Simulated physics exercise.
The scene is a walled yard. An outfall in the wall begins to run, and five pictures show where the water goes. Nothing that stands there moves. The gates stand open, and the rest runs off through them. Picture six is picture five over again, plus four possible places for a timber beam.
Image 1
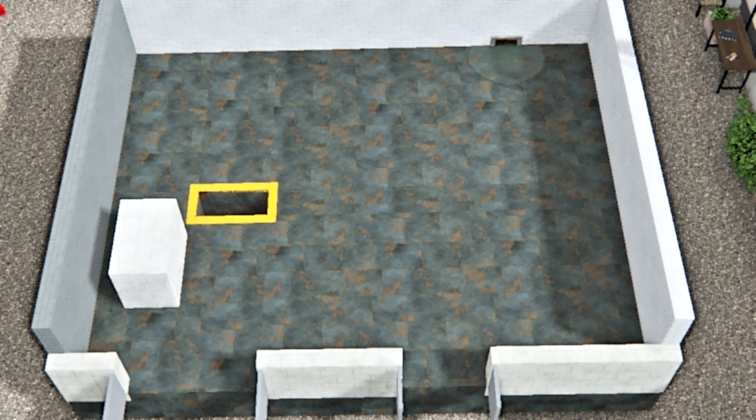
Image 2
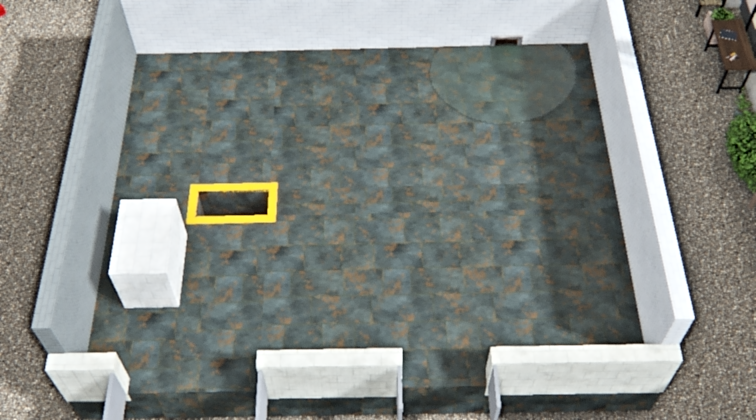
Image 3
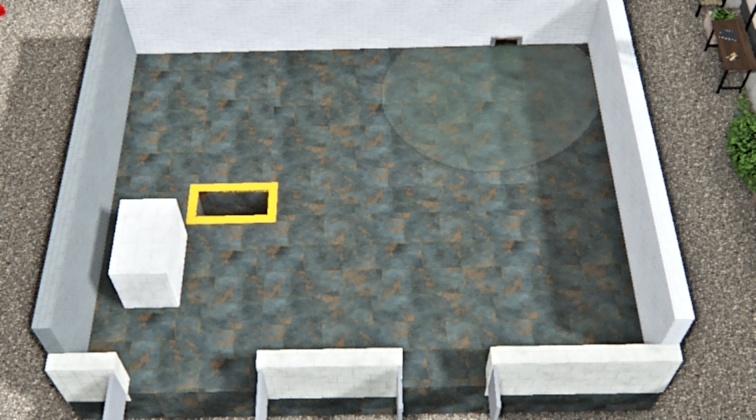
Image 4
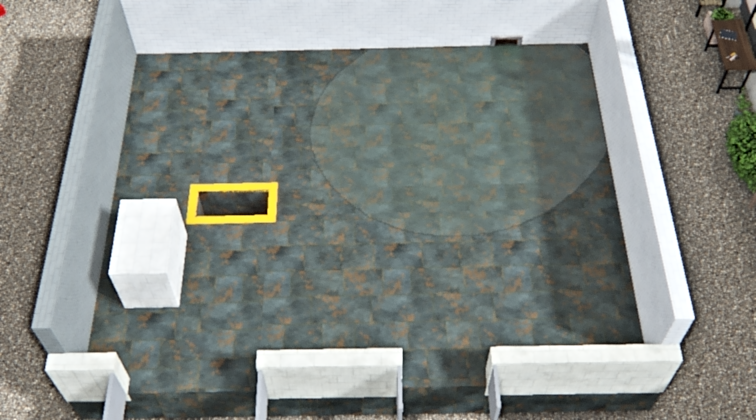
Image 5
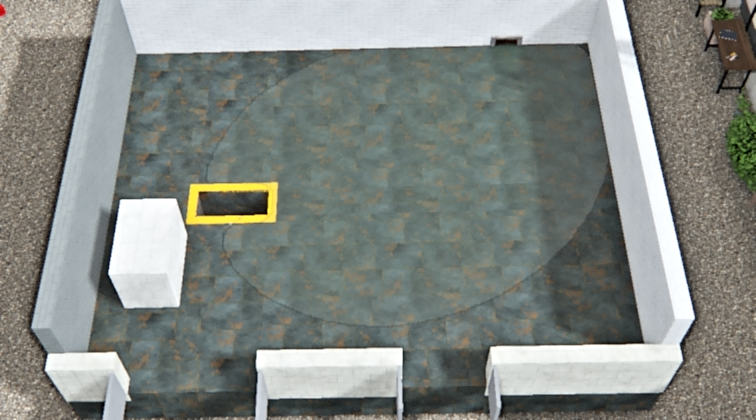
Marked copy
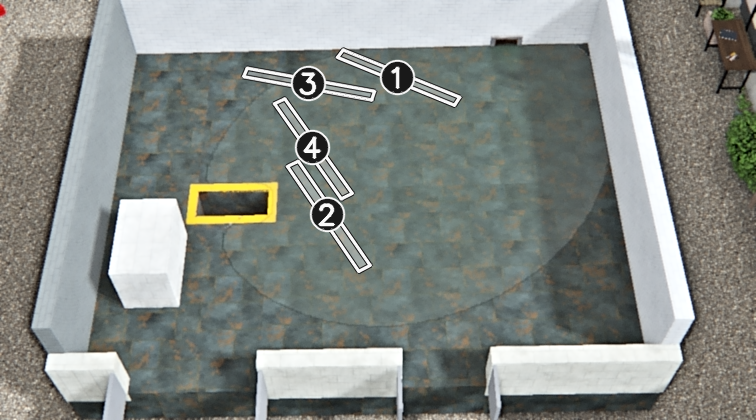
In a walled yard with a dark tiled floor and a white block, a thin sheet of water spread from a small opening in the back wall, widening across the floor until it reached the yellow-edged drain.
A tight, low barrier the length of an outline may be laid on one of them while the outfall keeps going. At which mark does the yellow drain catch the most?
Use spot 3.
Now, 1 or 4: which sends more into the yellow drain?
It is 1.
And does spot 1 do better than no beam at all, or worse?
Worse.
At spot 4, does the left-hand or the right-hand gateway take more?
More leaves on the left.
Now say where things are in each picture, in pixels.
The first picture shows outfall at (506, 41); yellow drain at (233, 203); open gate at (196, 377); open gate at (443, 371); 2 % of the ground under water, visible out to (490, 76); yellow drain still dry.
In the second picture, 7 % of the ground under water, visible out to (454, 106); yellow drain still dry.
In the third picture, 17 % of the ground under water, visible out to (481, 169); yellow drain still dry.
In the fourth picture, 31 % of the ground under water, visible out to (358, 203); yellow drain still dry.
In the fifth picture, 52 % of the ground under water, visible out to (282, 299); yellow drain taking water.
In white, 1 from (340, 53) to (457, 101); 2 from (292, 163) to (364, 268); 3 from (245, 72) to (373, 95); 4 from (279, 101) to (346, 196).
With 1, about 14 % of the stream goes into the yellow drain, about 85 % out by the gates.
With 2, about 12 % of the stream goes into the yellow drain, about 85 % out by the gates.
With 3, about 22 % of the stream goes into the yellow drain, about 76 % out by the gates.
With 4, about 8 % of the stream goes into the yellow drain, about 90 % out by the gates.
